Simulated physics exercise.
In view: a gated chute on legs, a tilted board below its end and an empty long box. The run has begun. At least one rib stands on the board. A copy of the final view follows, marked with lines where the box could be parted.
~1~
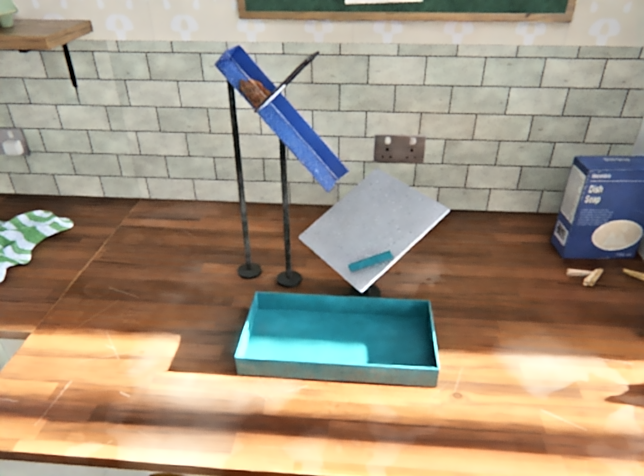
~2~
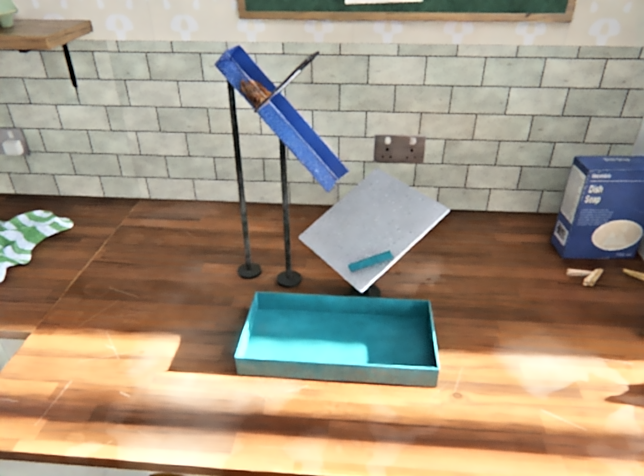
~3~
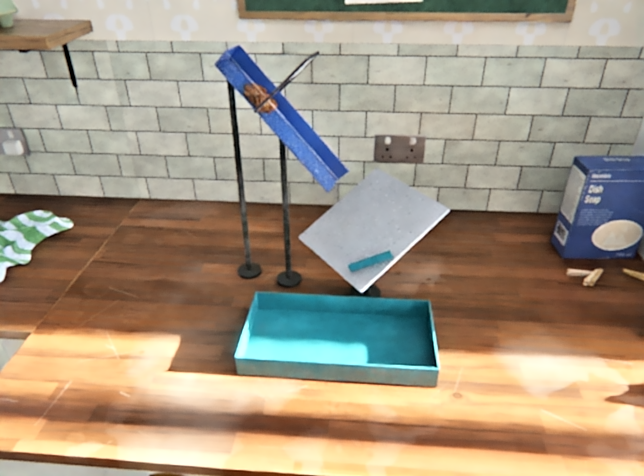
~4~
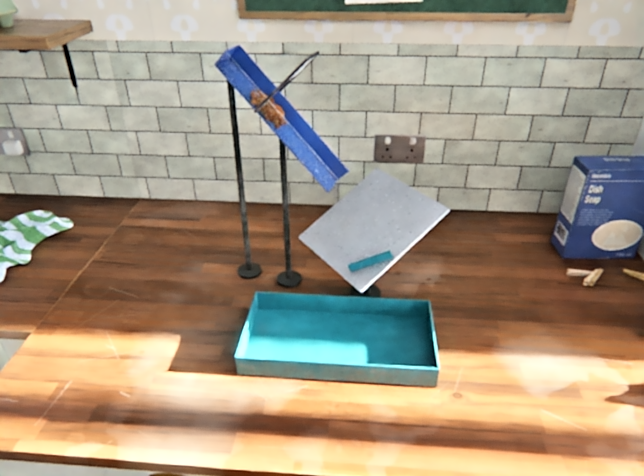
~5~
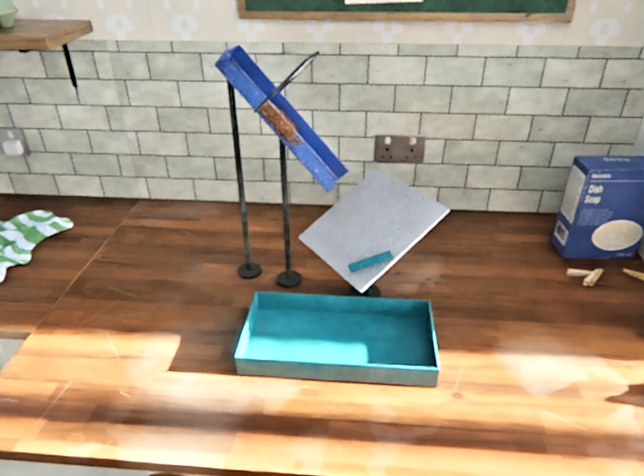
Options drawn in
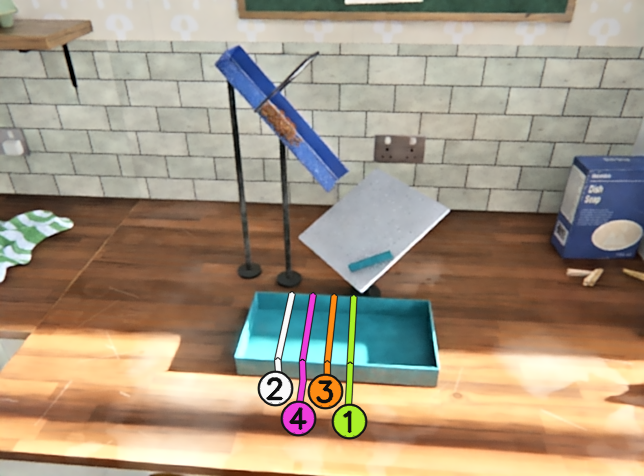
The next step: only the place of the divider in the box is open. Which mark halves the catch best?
The best line is 4.
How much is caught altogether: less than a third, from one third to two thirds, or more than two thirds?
About that: More than two thirds.
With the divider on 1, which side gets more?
More lands on the left.
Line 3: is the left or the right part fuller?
More lands on the left.
On the marked copy, line 1 crosses the front rim at (350, 363); line 2 crosses the front rim at (277, 359); line 3 crosses the front rim at (327, 362); line 4 crosses the front rim at (302, 361).
With 1, of what is caught, all on the left of the divider, none on the right.
With 2, of what is caught, a stray few on the left of the divider, nearly all on the right.
With 3, of what is caught, nearly all on the left of the divider, a stray few on the right.
With 4, of what is caught, about a third on the left of the divider, about two thirds on the right.
